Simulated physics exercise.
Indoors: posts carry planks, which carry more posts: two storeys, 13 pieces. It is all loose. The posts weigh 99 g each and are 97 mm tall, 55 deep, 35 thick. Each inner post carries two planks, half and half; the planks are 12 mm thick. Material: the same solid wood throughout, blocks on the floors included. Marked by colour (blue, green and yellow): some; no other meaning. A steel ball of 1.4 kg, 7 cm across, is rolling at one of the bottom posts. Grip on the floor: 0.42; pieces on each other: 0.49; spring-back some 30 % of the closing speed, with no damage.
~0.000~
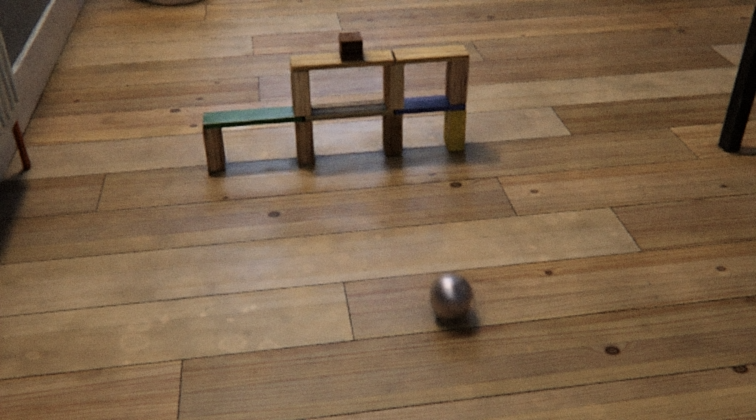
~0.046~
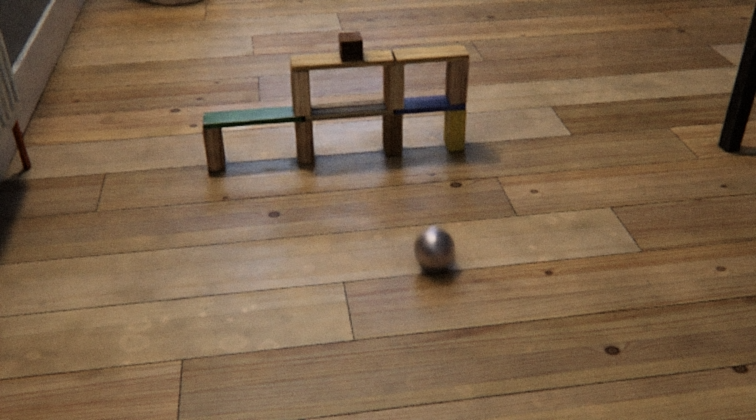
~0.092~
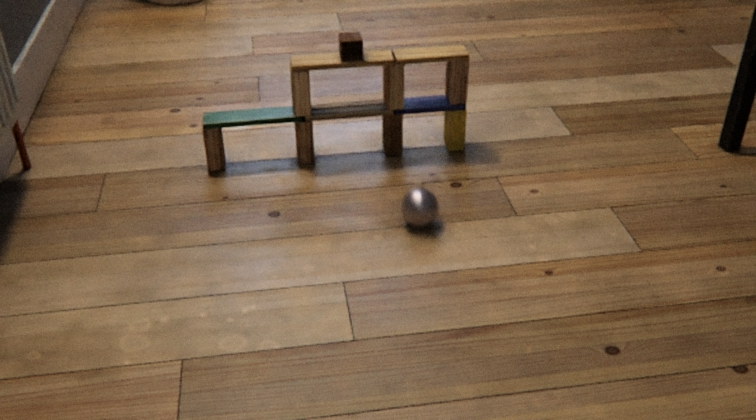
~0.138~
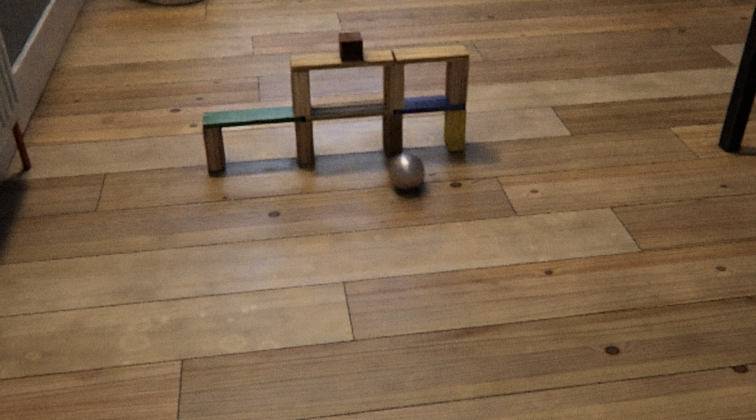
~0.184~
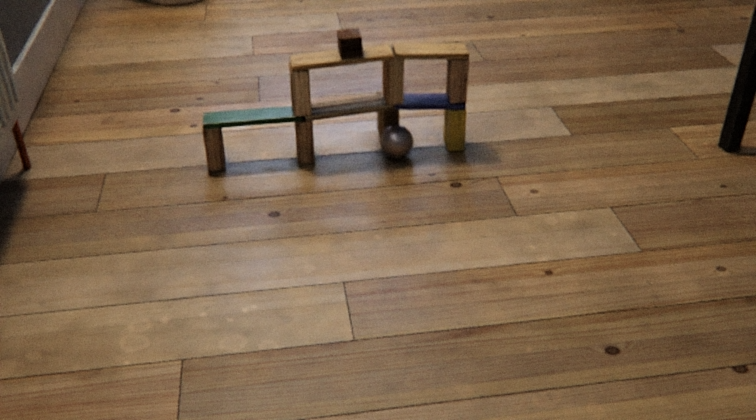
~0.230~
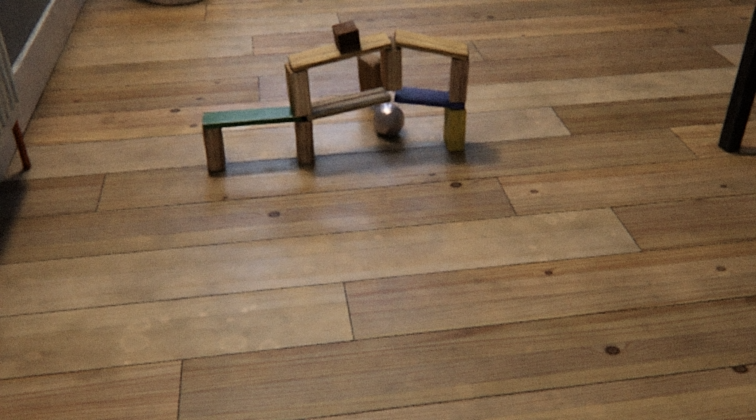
On a wooden floor, a shiny metal ball rolls away from the viewer, drifting slightly left, toward a two-storey structure of loose posts and planks with a small dark block on top. It strikes a lower inner post and pushes in beneath the structure, and the planks above tilt and shift.
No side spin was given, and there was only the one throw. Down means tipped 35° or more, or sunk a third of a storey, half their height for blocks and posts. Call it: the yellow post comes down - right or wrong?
Right, it comes down.
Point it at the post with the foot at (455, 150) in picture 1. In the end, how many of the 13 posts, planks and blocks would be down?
It would then be 4.
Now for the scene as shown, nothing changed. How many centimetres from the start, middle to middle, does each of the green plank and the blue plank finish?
Green shifts 0 cm and blue shifts 14 cm.
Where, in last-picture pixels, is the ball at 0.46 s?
Around (360, 34).
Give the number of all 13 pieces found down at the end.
Count: 9.
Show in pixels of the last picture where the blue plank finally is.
Roughly at (460, 129).
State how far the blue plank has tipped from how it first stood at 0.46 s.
Measured against how it began, the tilt is near 50 degrees.
By 0.32 s, ball still moving; none of the 13 pieces down, 9 disturbed; yellow post unmoved; blue plank moved 34 mm.
By 0.46 s, ball still moving; 7 of the 13 pieces down; yellow post moved 5 mm; blue plank tilted 54°, 34 mm lower.
By 0.74 s, ball still moving; 8 of the 13 pieces down; yellow post tilted 30°; blue plank tilted 44°, 47 mm lower.
By 1.20 s, ball still moving; 9 of the 13 pieces down; yellow post on its side; blue plank 10 cm lower.
When it is over (1.9 s), ball rolling away; 9 of the 13 pieces down; yellow post on its side; blue plank 10 cm lower; green plank unmoved. In pixels of the last frame, middles, yellow post near (483, 140), blue plank near (460, 129).
